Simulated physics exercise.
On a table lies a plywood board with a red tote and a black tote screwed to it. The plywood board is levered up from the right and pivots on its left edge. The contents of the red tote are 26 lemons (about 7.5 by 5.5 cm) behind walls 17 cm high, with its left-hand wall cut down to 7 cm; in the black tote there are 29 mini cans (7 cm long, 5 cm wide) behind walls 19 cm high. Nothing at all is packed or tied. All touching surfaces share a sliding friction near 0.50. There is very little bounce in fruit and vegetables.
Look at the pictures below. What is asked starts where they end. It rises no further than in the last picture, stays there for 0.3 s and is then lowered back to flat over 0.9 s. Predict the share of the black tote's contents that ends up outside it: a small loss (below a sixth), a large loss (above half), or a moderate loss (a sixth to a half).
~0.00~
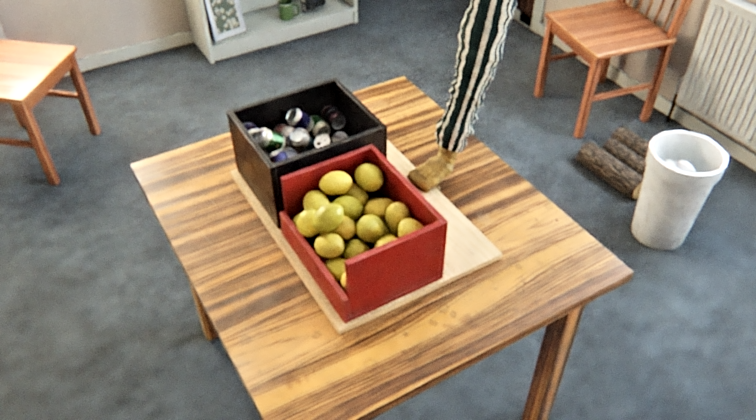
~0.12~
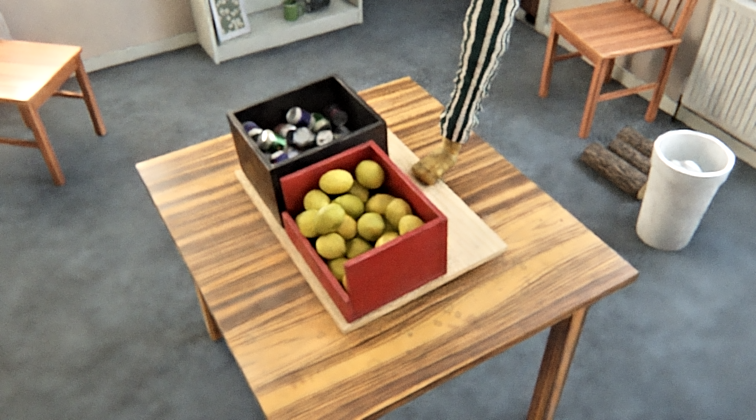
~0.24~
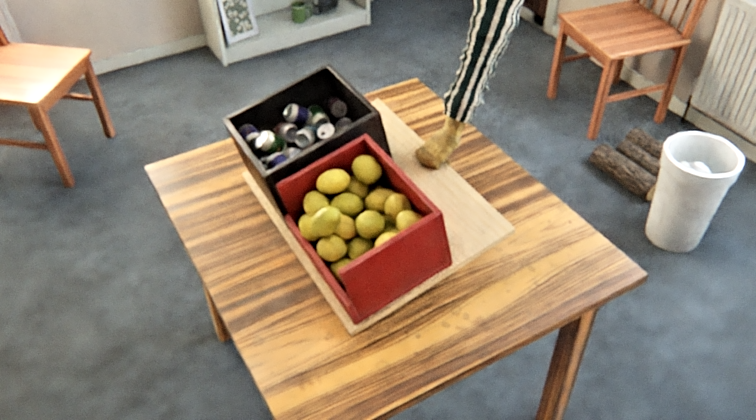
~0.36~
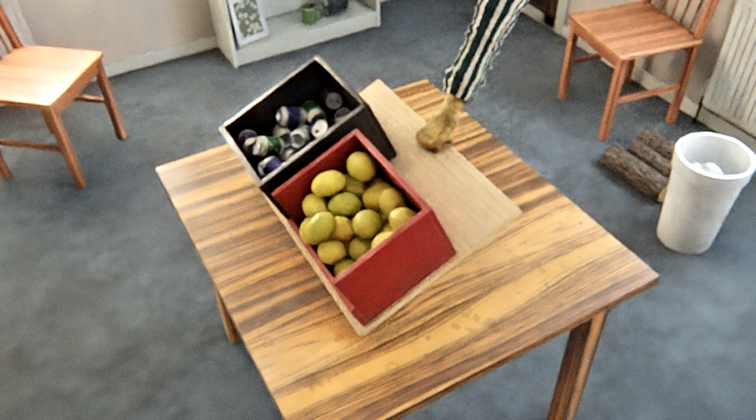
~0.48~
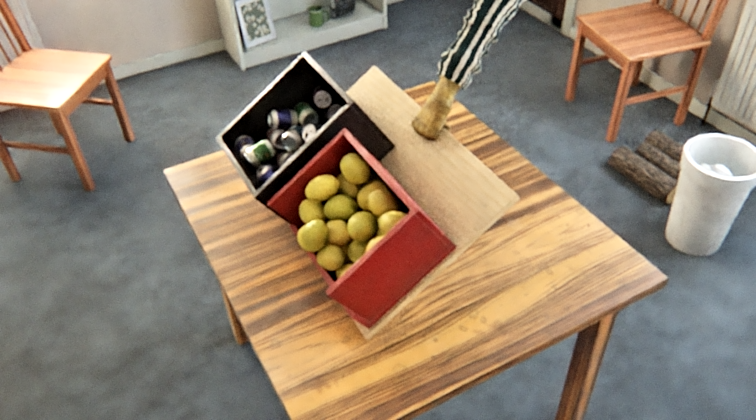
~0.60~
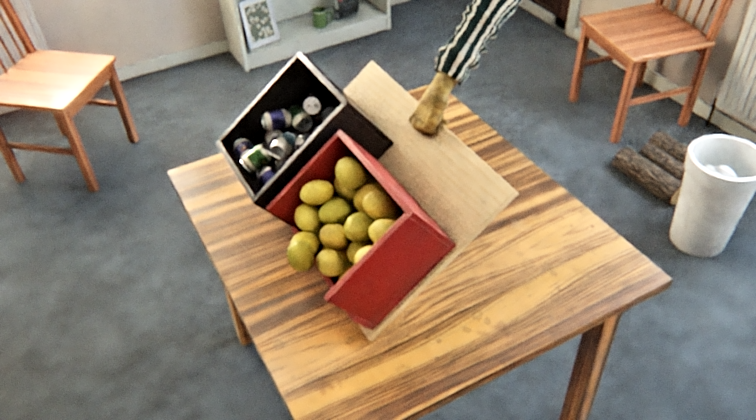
A small loss, below a sixth.
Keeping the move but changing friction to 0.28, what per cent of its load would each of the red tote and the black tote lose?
Red tote 20, black tote 0 per cent.
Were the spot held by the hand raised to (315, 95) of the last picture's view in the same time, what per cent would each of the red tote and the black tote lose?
In that setup the red tote sheds 80 per cent of its load, while the black tote sheds 40 per cent.
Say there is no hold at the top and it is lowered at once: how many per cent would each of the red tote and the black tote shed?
Red tote: 30%, black tote: 0%.
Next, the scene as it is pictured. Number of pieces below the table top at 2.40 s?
I'd estimate some 4 by that time.
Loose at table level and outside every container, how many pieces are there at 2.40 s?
Count: Around 4.
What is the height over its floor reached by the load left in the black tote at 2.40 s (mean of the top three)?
It comes to close to 16 centimetres.
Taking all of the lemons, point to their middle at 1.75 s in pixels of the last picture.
Middle approx. (384, 256).
After 0.89 s, tilt 36°; red tote 22 in, 4 out and black tote 29 in, 0 out.
After 1.25 s, tilt 24°; red tote 18 in, 8 out and black tote 29 in, 0 out.
After 1.75 s, tilt 0°; red tote 18 in, 8 out and black tote 29 in, 0 out.
Final count (at 2.40 s), red tote 18 in, 8 out and black tote 29 in, 0 out. Asked share, 0 of 29, 0 per cent.
